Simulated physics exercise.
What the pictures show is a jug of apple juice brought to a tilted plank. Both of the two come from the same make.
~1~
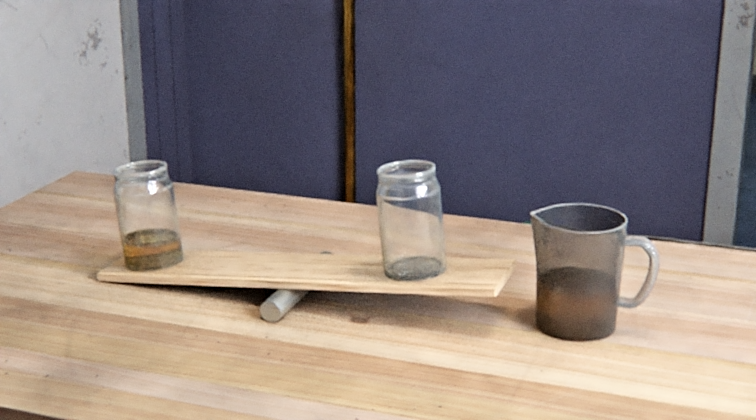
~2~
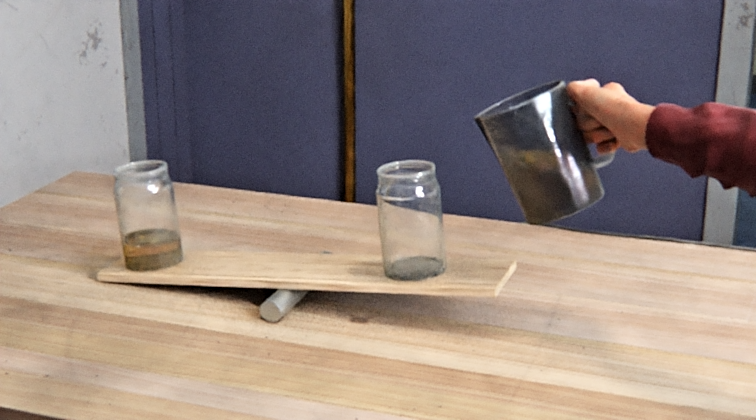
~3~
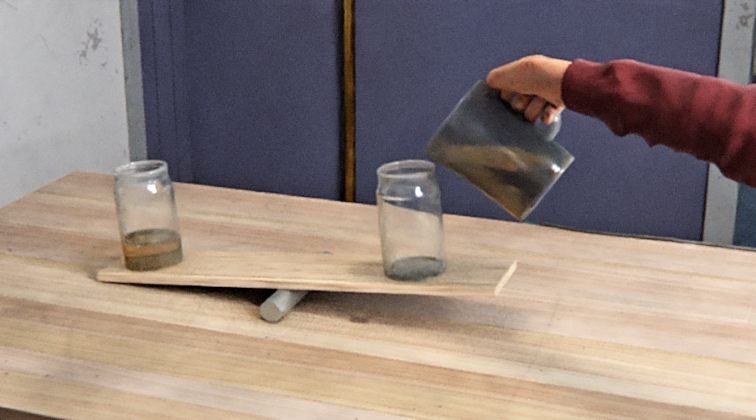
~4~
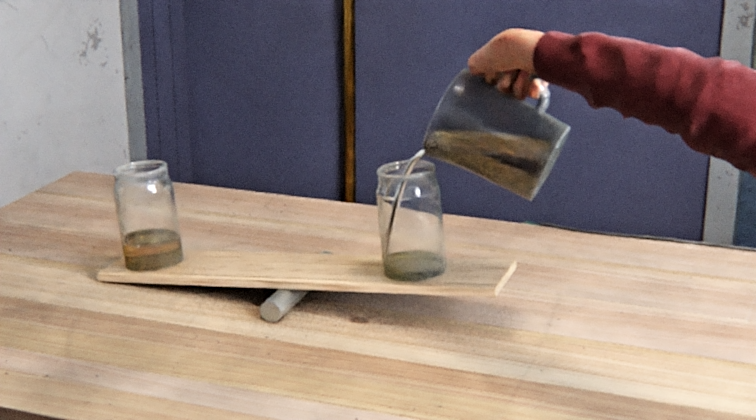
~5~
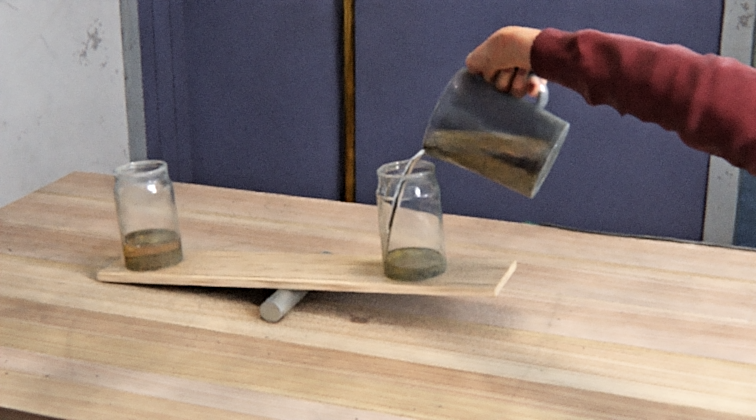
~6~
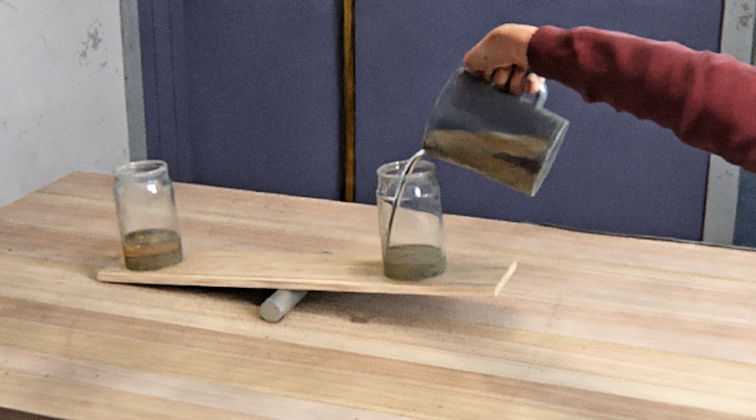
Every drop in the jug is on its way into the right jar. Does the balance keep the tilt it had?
No, it changes sides.
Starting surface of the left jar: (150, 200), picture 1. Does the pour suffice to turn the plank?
I reckon it does not budge.
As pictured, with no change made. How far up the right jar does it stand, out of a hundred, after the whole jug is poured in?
I'd say close to 65 per cent.
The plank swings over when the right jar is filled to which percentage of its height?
About 40 %.
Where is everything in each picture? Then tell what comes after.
In the first picture, nothing is moving yet; jug (579, 270) about a third full; right jar (411, 218) empty, raised; left jar (147, 213) about a quarter full, on the low side.
In the second picture, the jug is picked up; pipe (273, 309); right jar (411, 218) empty.
In the third picture, the jug leans over the right jar; jug (499, 151) tipped 55° with all of its load; right jar (411, 218) empty.
In the fourth picture, the apple juice is flowing; pipe (273, 309); right jar nearly empty, surface at (414, 261); left jar about a quarter full, surface at (151, 238).
In the fifth picture, the apple juice is flowing; jug (495, 134) tipped 70° with nearly all of its load; right jar (411, 218) nearly empty.
In the sixth picture, the apple juice is flowing; pipe (273, 309); right jar nearly empty, surface at (414, 254); left jar about a quarter full, surface at (151, 238).
Next, the right jar is about a third full; the plank leans as before.
After that, the right jar is about half full; the plank has swung over, and that end is down.
Finally, the right jar is about two thirds full; the plank has swung over, and that end is down.
